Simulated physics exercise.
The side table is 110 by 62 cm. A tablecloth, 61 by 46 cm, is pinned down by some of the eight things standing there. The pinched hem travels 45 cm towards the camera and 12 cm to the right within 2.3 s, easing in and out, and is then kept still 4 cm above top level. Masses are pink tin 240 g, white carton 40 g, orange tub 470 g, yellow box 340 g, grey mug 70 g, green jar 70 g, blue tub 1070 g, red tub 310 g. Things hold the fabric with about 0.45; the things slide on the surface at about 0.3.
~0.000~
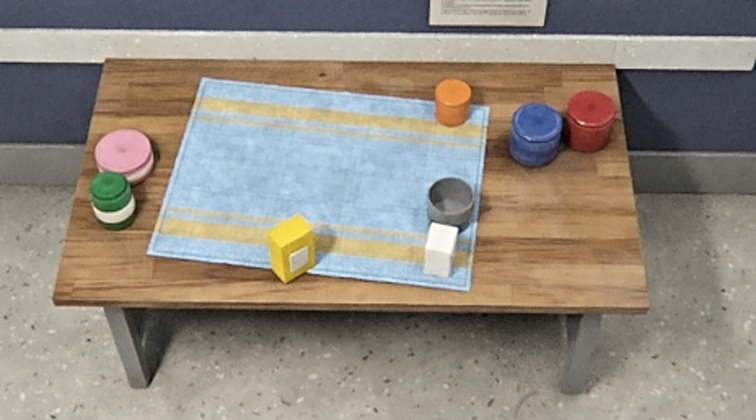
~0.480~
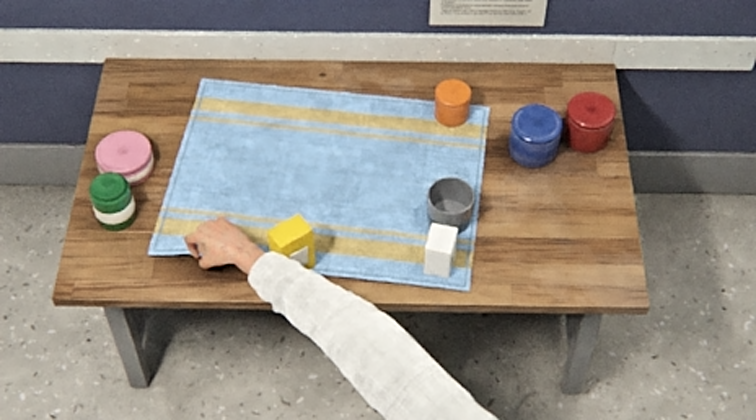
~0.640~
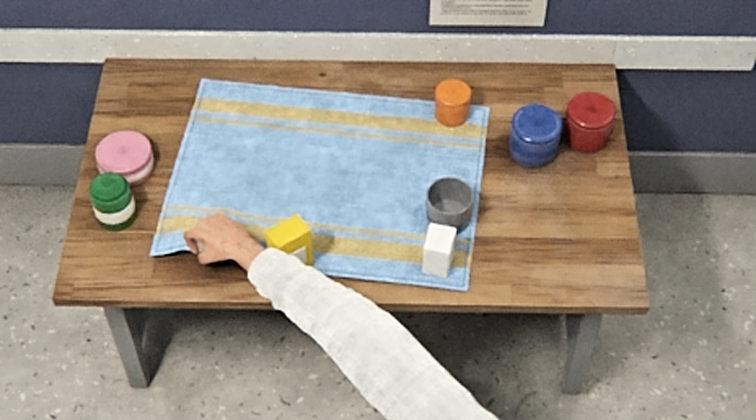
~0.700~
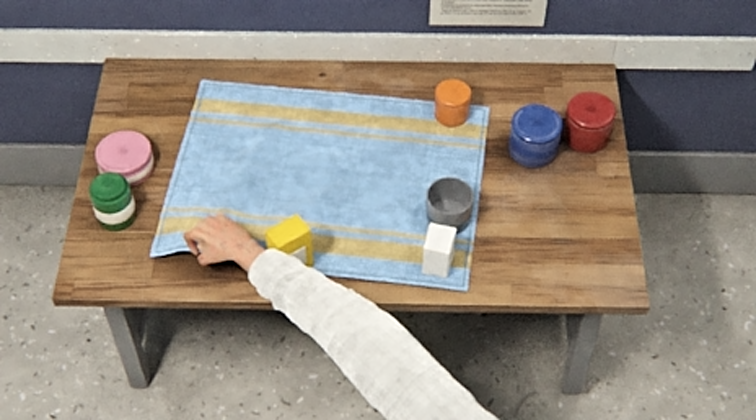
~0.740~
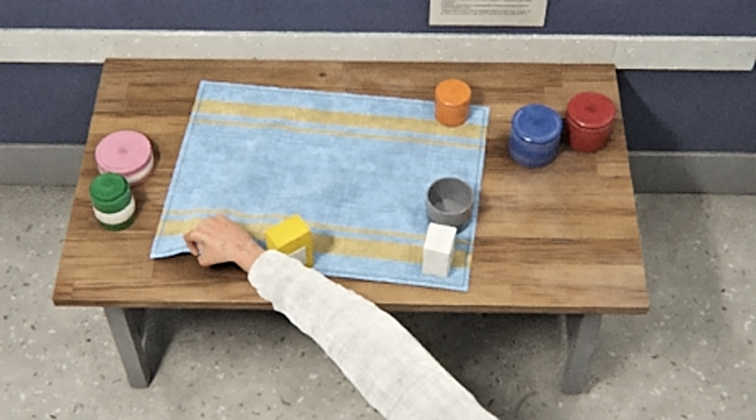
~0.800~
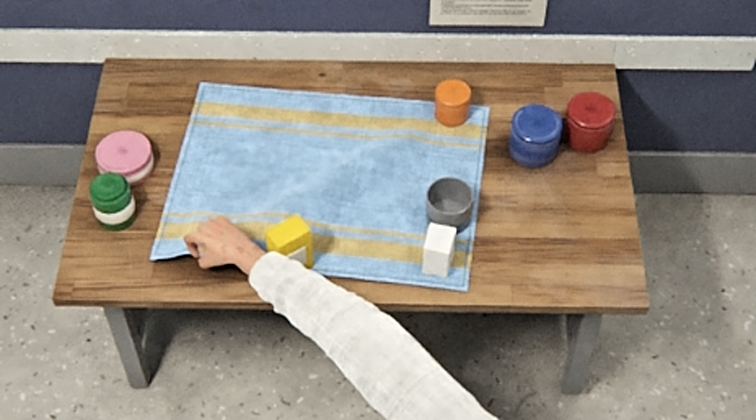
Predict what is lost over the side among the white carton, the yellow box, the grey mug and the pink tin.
The white carton goes over the edge, the yellow box drops off, the grey mug drops off, the pink tin keeps to the top.
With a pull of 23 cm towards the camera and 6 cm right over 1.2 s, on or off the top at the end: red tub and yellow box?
In that case: Red tub remains, yellow box drops off.
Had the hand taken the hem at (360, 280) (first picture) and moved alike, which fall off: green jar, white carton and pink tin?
In that case: Green jar stays on, white carton goes over, pink tin stays on.
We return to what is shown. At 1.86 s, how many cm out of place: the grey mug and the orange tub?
About: Grey mug 8 cm, orange tub 15 cm.
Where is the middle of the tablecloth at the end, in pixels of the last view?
Near (293, 346).
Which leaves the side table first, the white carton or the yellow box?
The yellow one.
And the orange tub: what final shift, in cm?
About: Orange tub 35 cm.
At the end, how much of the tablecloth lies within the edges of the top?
Some 30 per cent of it.
After 1.3 s, 100 % of the tablecloth is still over the top; yellow box 7 cm off its start, grey mug 2 cm off its start, orange tub 5 cm off its start.
After 1.9 s, 75 % of the tablecloth is still over the top; yellow box over the edge, grey mug 8 cm off its start, white carton 7 cm off its start.
After 2.4 s, 45 % of the tablecloth is still over the top; yellow box over the edge, white carton over the edge, grey mug 17 cm off its start at (431, 268).
After 2.9 s, 30 % of the tablecloth is still over the top; yellow box over the edge, grey mug over the edge, white carton over the edge.
After 4.5 s, 30 % of the tablecloth is still over the top; yellow box over the edge, grey mug over the edge, white carton over the edge, pink tin 1 cm off its start at (117, 153).
